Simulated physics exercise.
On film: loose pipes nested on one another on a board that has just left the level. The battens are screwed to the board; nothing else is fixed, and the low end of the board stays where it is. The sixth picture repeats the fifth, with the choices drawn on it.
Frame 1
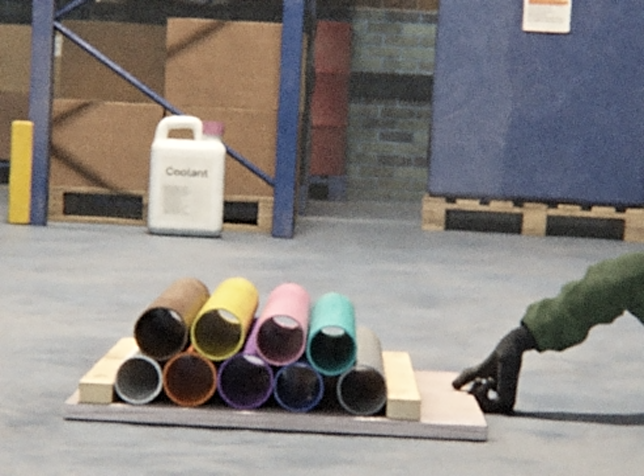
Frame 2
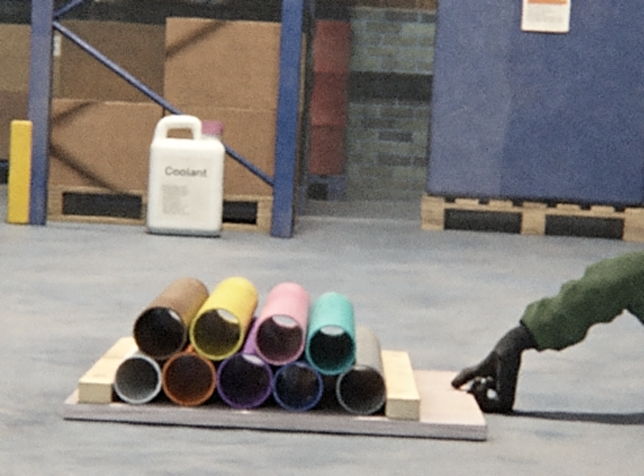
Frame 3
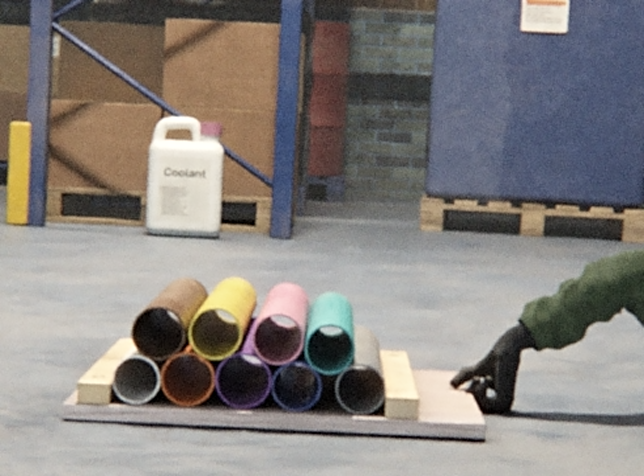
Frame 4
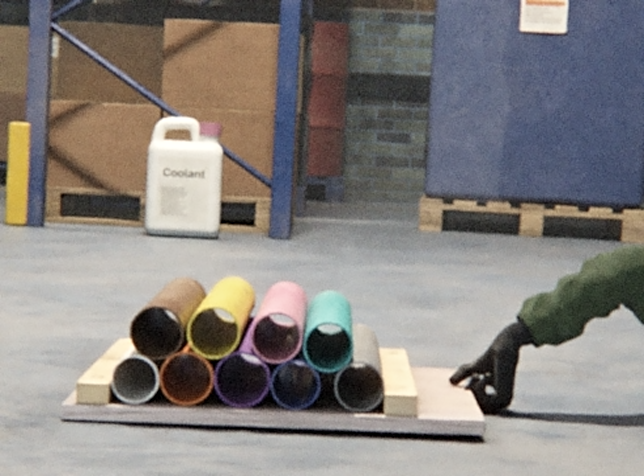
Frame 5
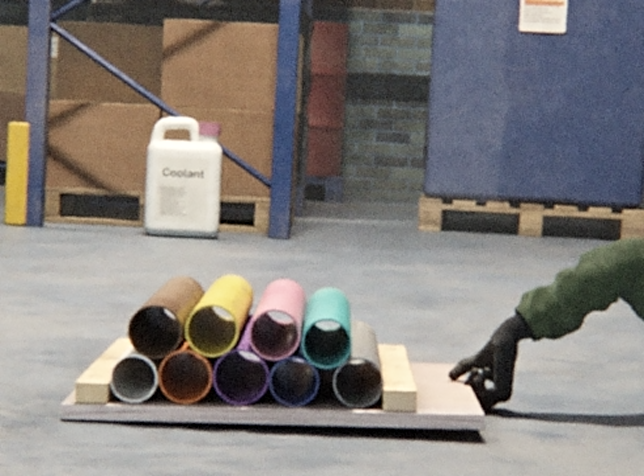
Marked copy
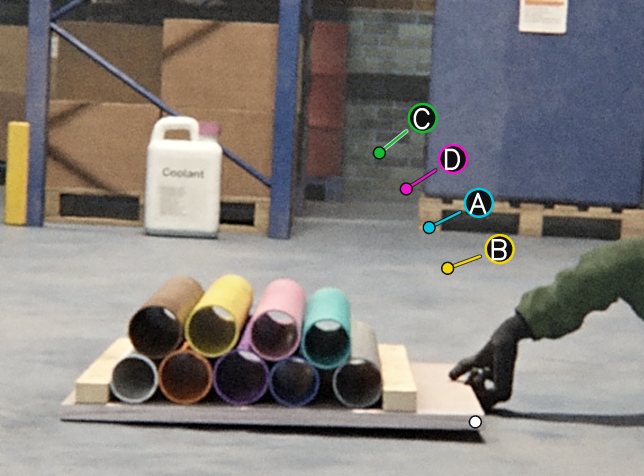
A black-gloved hand at the right edge of a board slightly raises that end off the warehouse floor, while the stacked, multicoloured pipes stay nested between two wooden battens, with a white coolant container standing behind them.
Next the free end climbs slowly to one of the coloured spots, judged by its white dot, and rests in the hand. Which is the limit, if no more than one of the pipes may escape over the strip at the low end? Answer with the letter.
B is the limit.
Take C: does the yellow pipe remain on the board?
The yellow pipe: No.
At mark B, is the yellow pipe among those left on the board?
Yes.
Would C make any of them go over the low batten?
At C: Yes.
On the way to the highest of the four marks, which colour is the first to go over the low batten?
The brown one.
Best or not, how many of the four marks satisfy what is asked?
One of them.
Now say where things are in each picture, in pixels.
Board (282, 384); white pipe (138, 379); orange pipe (190, 379), in the first picture.
Orange pipe (189, 378); purple pipe (245, 380), in the second picture.
Board (280, 384); grey pipe (361, 389), in the third picture.
Board (279, 382); white pipe (135, 379); orange pipe (187, 378), in the fourth picture.
Board (279, 380); white pipe (134, 378); orange pipe (186, 376), in the fifth picture.
On the marked copy, A at (429, 228); B at (448, 268); C at (380, 153); D at (406, 189); the white dot at (475, 422).
Following B. Soon after the start, board at 15°.
Later, board at 23°.
In the end, board at 23°, one over the low batten (brown).
As for the rest, A four over the low batten (yellow, turquoise, pink, brown); C four over the low batten (yellow, turquoise, pink, brown); D four over the low batten (yellow, turquoise, pink, brown).
